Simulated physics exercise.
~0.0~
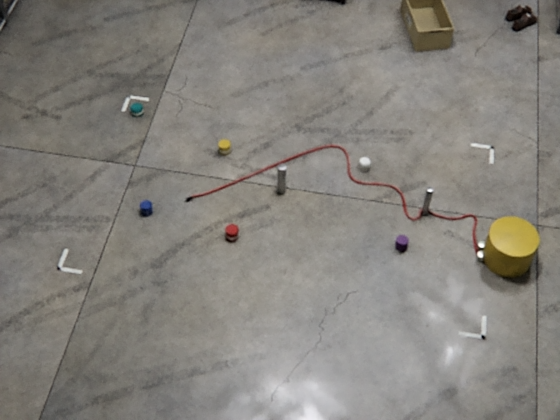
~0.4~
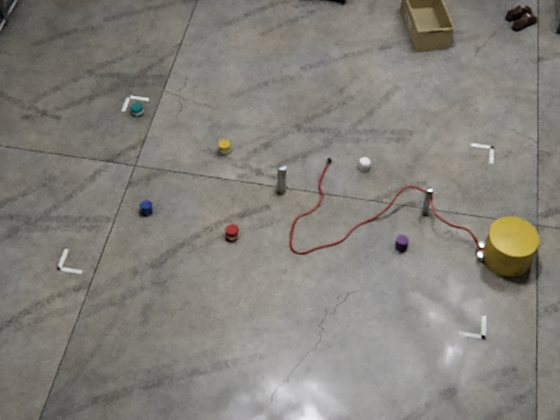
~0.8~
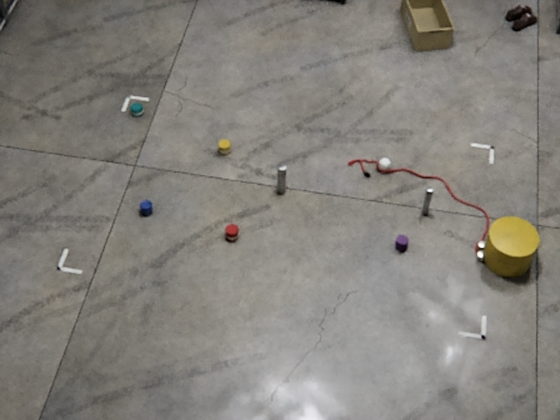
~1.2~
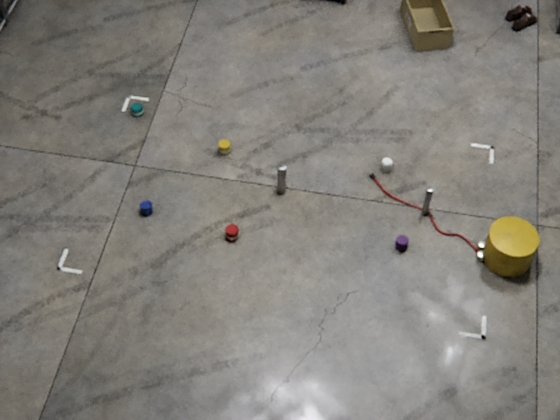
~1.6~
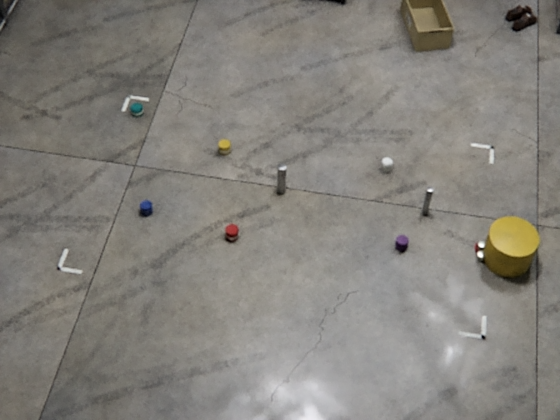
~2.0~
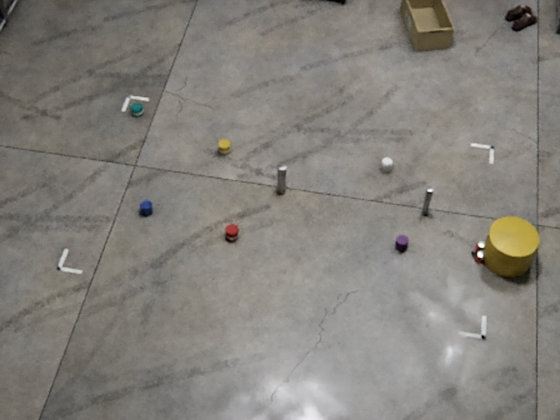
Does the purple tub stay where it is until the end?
Yes, the purple tub is still sitting in practically the same place on the floor once the red cord has drawn back to the drum.
A red cord lying loose across a concrete floor drew back past two upright posts toward a yellow drum on the right, and the small white jar shifted slightly right along the way. The cord ended gathered at the drum, the other little things unmoved.
